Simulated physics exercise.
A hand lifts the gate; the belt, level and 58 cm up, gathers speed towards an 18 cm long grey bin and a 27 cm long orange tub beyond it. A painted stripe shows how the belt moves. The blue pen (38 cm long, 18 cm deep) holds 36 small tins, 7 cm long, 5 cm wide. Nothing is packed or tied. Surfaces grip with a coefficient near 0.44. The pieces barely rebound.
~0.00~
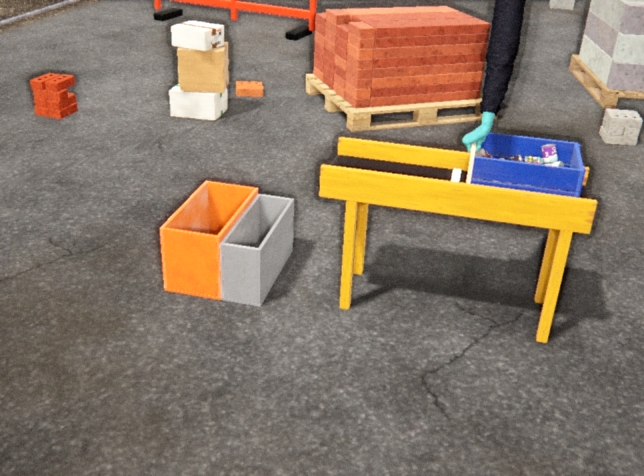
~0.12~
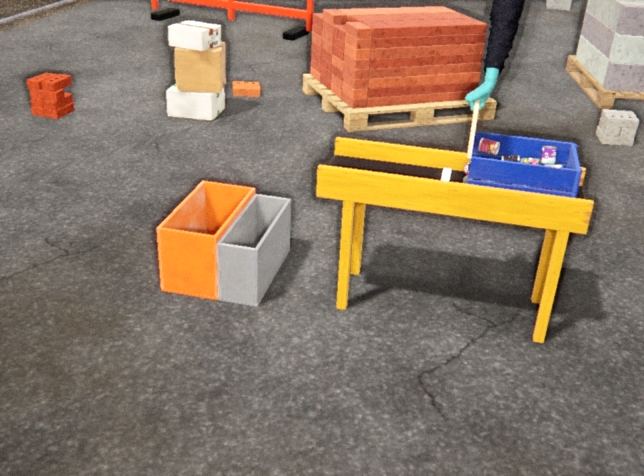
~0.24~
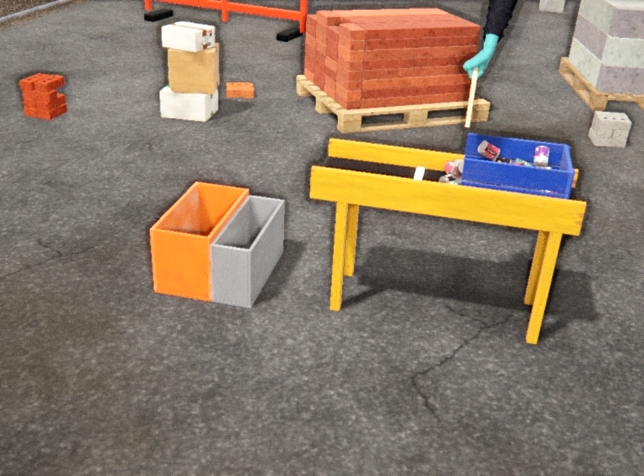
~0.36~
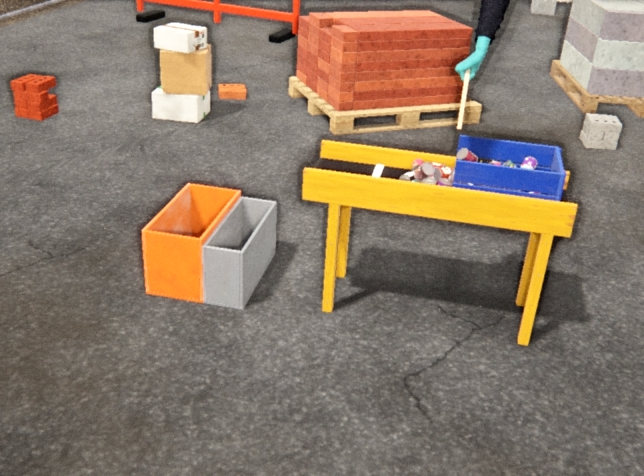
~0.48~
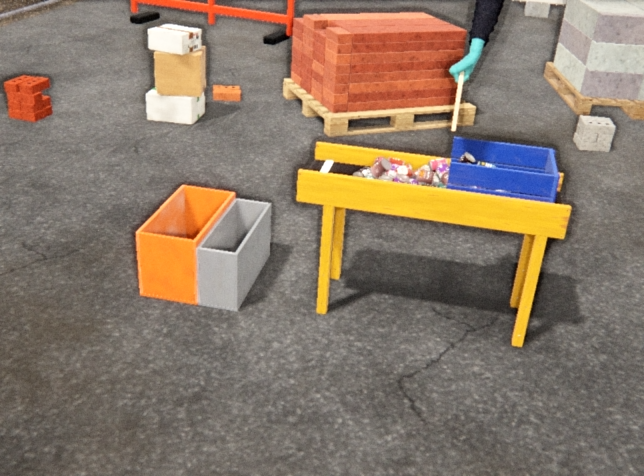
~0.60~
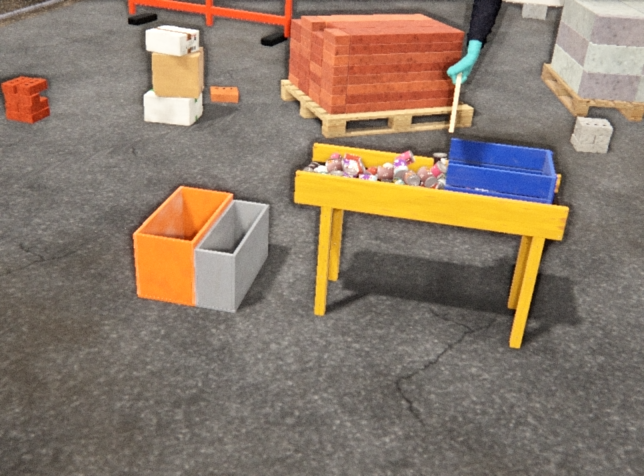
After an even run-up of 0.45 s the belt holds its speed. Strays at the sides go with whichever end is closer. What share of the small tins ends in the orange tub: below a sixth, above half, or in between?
Upwards of half of the small tins end in the orange tub.
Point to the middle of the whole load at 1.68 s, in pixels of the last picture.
Near (182, 267).
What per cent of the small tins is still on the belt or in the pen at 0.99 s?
Roughly 15 per cent.
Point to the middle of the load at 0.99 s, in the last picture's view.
At about (229, 187).
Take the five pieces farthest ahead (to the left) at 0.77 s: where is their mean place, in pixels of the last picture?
Around (256, 178).
After 0.77 s, 2 still in the blue pen, 20 on the belt and 14 in the air.
After 0.99 s, 11 in the orange tub, 6 on the belt and 19 in the air.
After 1.29 s, 1 in the grey bin, 29 in the orange tub and 6 in the air.
Outcome (at 1.68 s), 2 in the grey bin and 34 in the orange tub. Asked share, 34 of 36, 94 per cent.
